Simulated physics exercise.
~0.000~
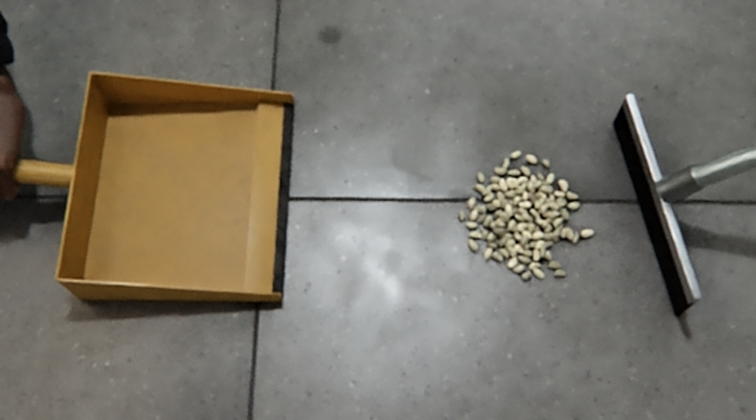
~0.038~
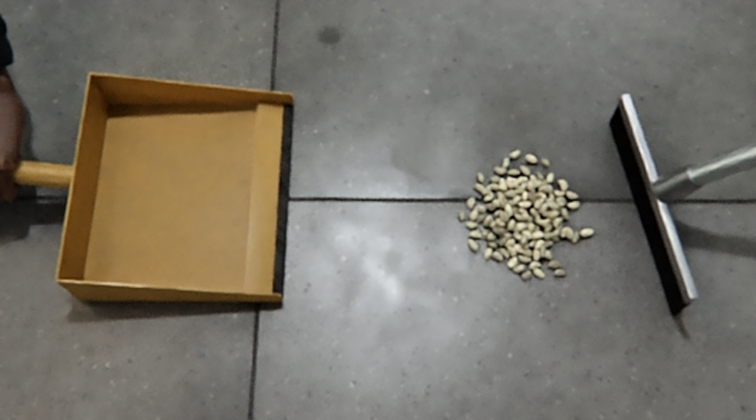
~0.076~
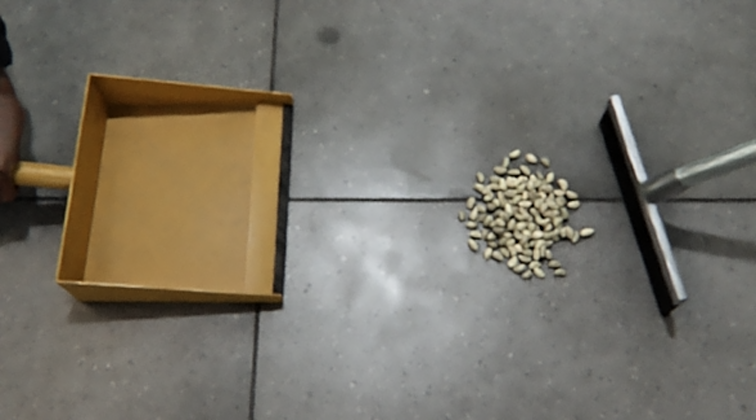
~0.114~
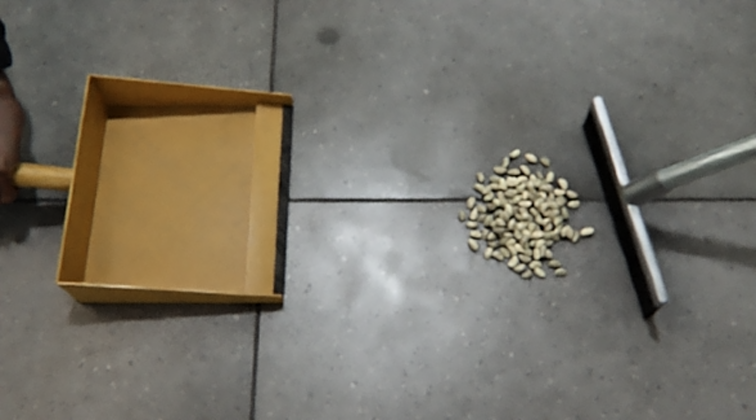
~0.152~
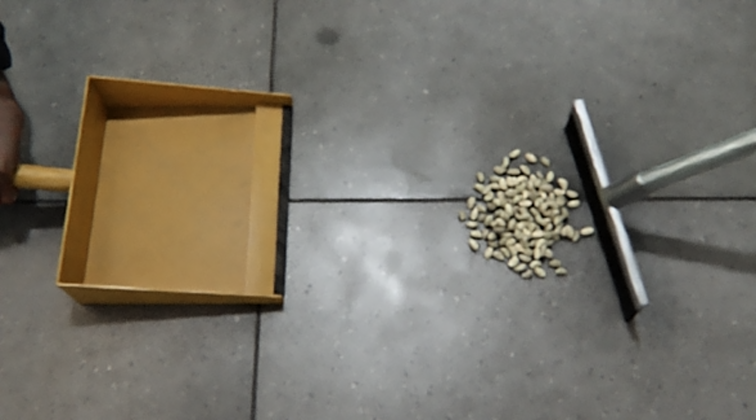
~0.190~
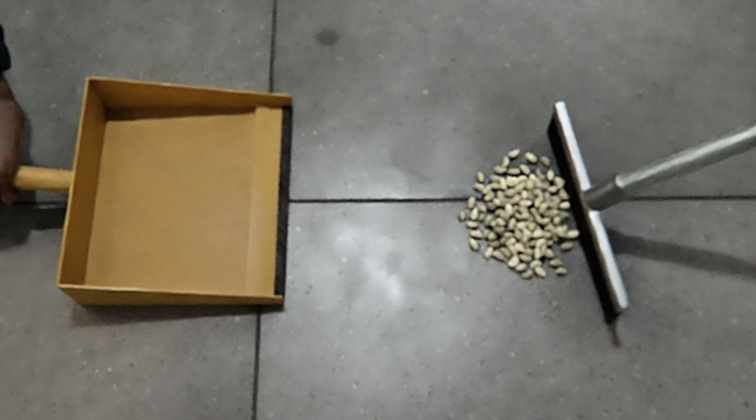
A black-edged squeegee with a pale metal handle slides steadily left across a grey tiled floor, seen from above by a still camera, until its blade meets the near side of a bean pile. The pale beans lie in a loose heap right of centre, while a hand at the left edge holds a yellow-orange dustpan by its wooden handle. Only the closest beans shift slightly, and the dustpan stays put.
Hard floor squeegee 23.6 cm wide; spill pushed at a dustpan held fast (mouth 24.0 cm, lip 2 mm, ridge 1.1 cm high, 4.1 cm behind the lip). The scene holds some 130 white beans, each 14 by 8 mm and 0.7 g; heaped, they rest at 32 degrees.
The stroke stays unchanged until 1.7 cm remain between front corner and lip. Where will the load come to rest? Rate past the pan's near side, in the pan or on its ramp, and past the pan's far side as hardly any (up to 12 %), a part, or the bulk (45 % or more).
Near side: A part, pan: A part, far side: Hardly any.
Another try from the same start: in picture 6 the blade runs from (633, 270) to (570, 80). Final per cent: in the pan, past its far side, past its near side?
Final per cent - pan 0, far 10, near 5.
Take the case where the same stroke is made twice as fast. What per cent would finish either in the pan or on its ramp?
About 40 per cent.
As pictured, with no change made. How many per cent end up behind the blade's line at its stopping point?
About 5 per cent.
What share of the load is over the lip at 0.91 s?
Roughly 20 % by then.
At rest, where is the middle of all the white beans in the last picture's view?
Somewhere around (294, 260) in the final frame.
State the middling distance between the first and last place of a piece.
About 26 cm.
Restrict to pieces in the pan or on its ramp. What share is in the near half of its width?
Some 90 per cent.
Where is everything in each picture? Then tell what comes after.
The first frame shows blade from (693, 298) to (628, 103), moved 0.0 cm, 0 of the pieces shifted so far; middle of the pieces at (524, 213); pan at (175, 197).
The second frame shows blade from (690, 298) to (624, 103), moved 0.4 cm, 0 of the pieces shifted so far; middle of the pieces at (523, 213).
The third frame shows blade from (679, 299) to (613, 104), moved 1.6 cm, 0 of the pieces shifted so far; middle of the pieces at (524, 212).
The fourth frame shows blade from (660, 301) to (596, 106), moved 3.5 cm, 0 of the pieces shifted so far; middle of the pieces at (524, 212).
The fifth frame shows blade from (641, 304) to (577, 108), moved 5.6 cm, 0 of the pieces shifted so far; middle of the pieces at (524, 212).
The sixth frame shows blade from (621, 307) to (558, 111), moved 7.7 cm, 13 of the pieces shifted so far; middle of the pieces at (524, 211); pan at (174, 201). The blade's pace is about 0.55 m/s, heading 10 degrees towards the viewer's side.
Then, at 0.45 s, middle of the blade 18 cm from the lip; 0 % over the lip, far side 0 %, near side 10 %.
Then, at 0.62 s, middle of the blade 9 cm from the lip; 0 % over the lip, far side 0 %, near side 15 %.
After 0.91 s, middle of the blade 4 cm from the lip; 20 % over the lip, far side 0 %, near side 20 %.
In the end, at 1.9 s, near side 20 %, pan 20 %, far side 0 %, in front of the lip or behind the blade 55 %.
